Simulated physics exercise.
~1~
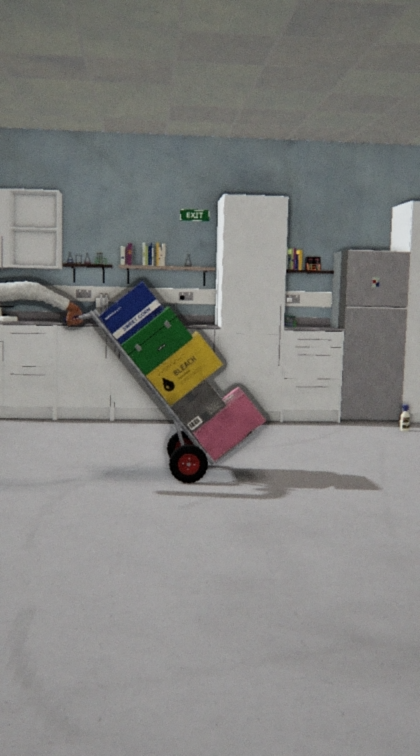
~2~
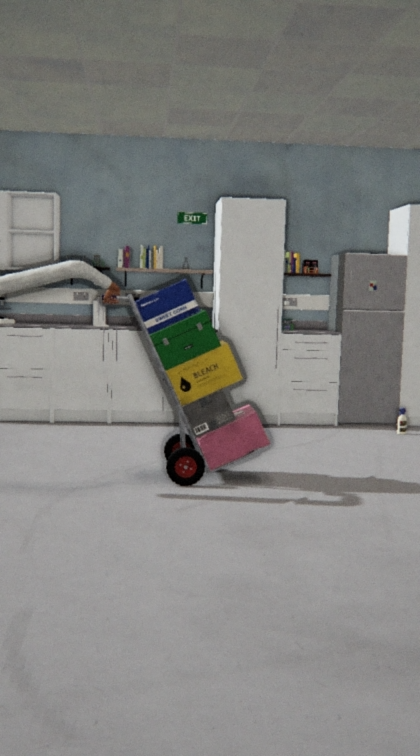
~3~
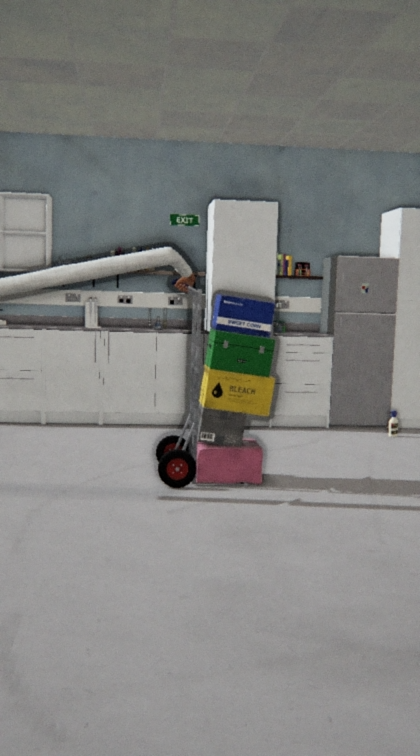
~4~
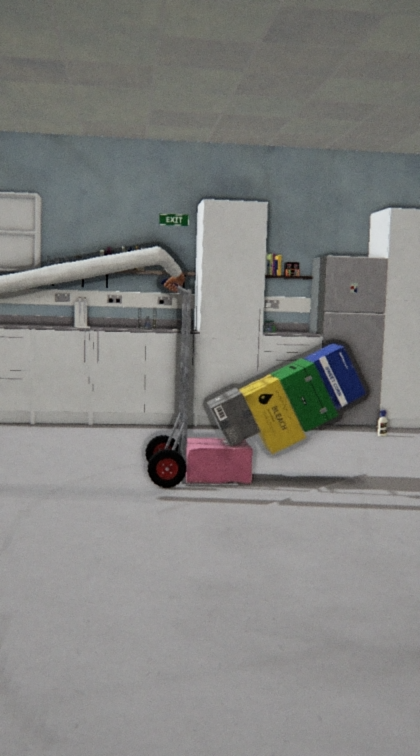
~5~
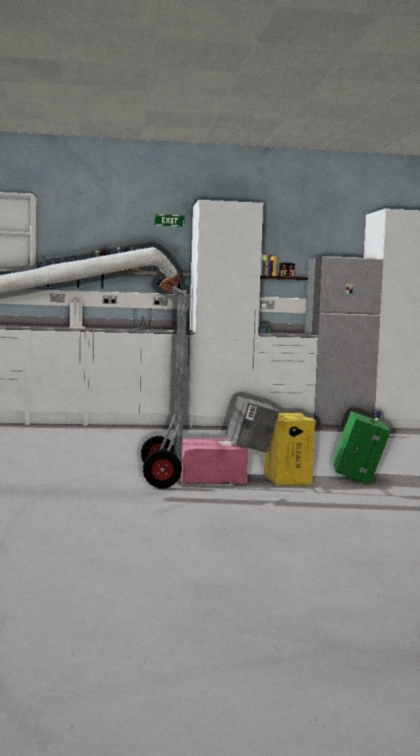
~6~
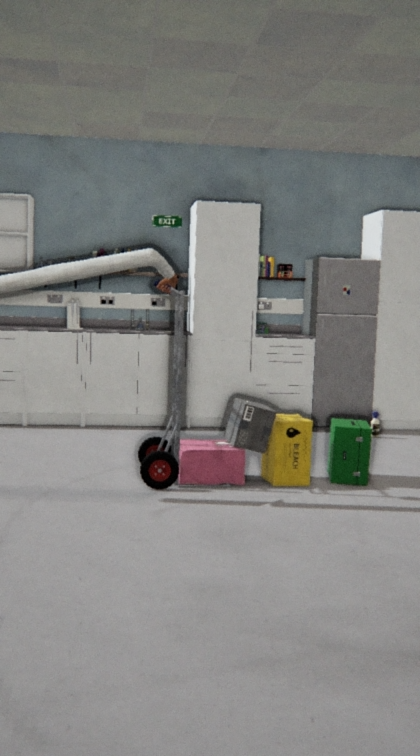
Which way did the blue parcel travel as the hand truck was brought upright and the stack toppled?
The blue parcel moved to the right, going over with the top of the stack as it fell away from the hand truck.
